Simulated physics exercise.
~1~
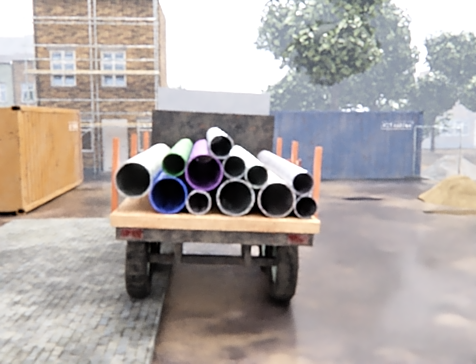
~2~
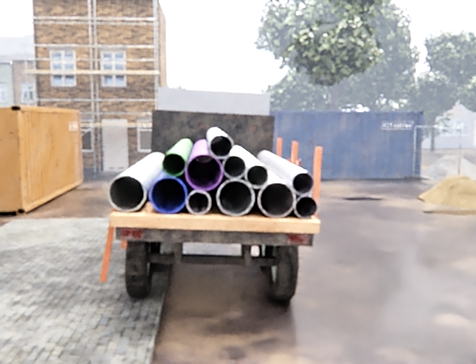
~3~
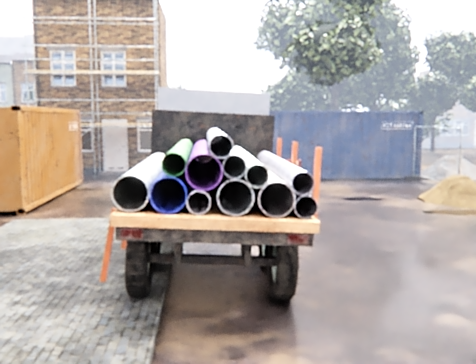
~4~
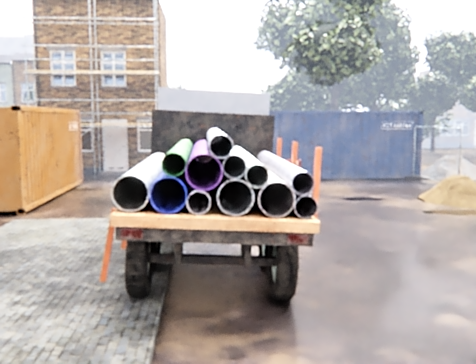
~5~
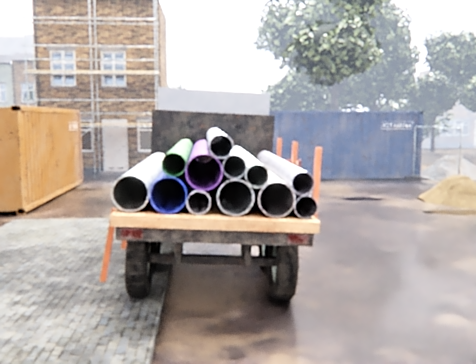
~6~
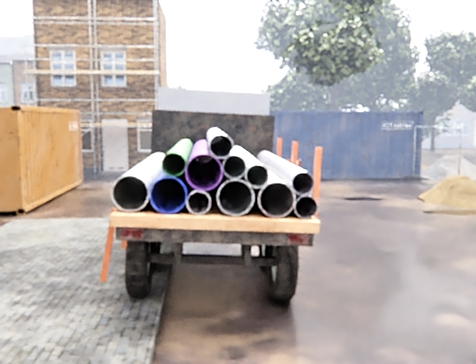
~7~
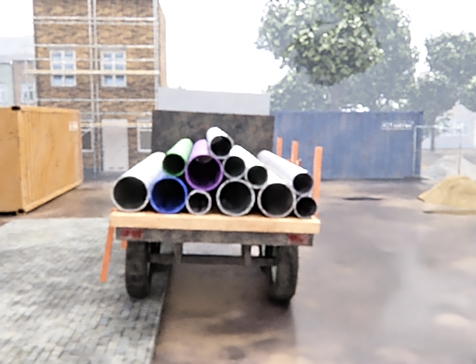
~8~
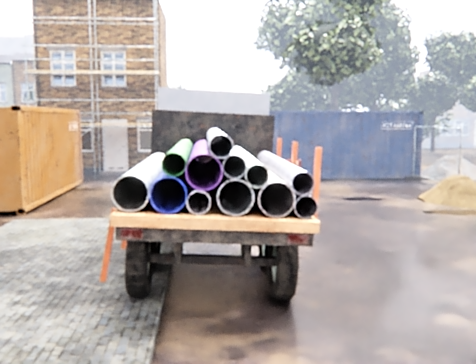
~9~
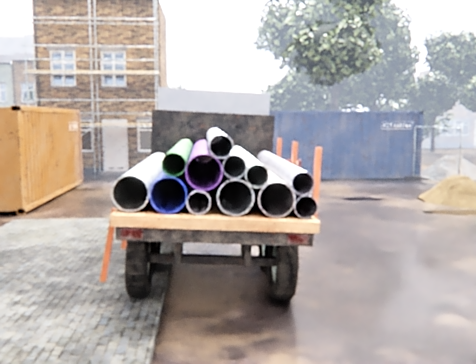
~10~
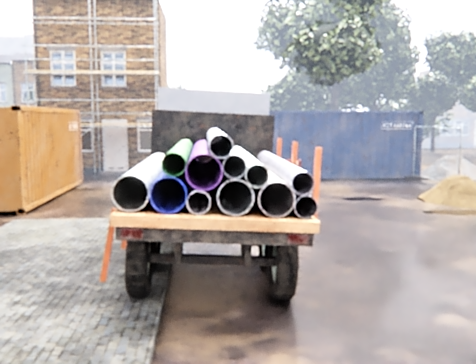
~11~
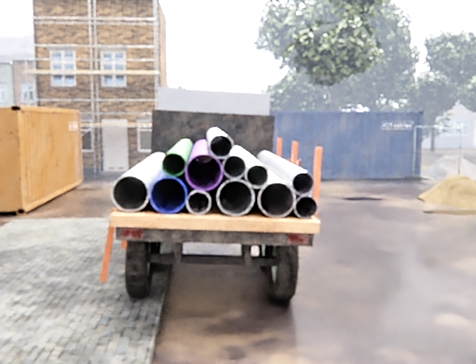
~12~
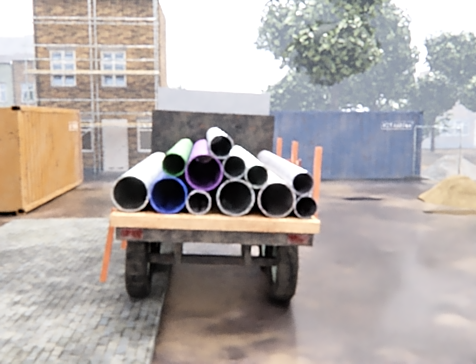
The left posts on a parked flatbed swing down, but the stacked pipes stay aboard.
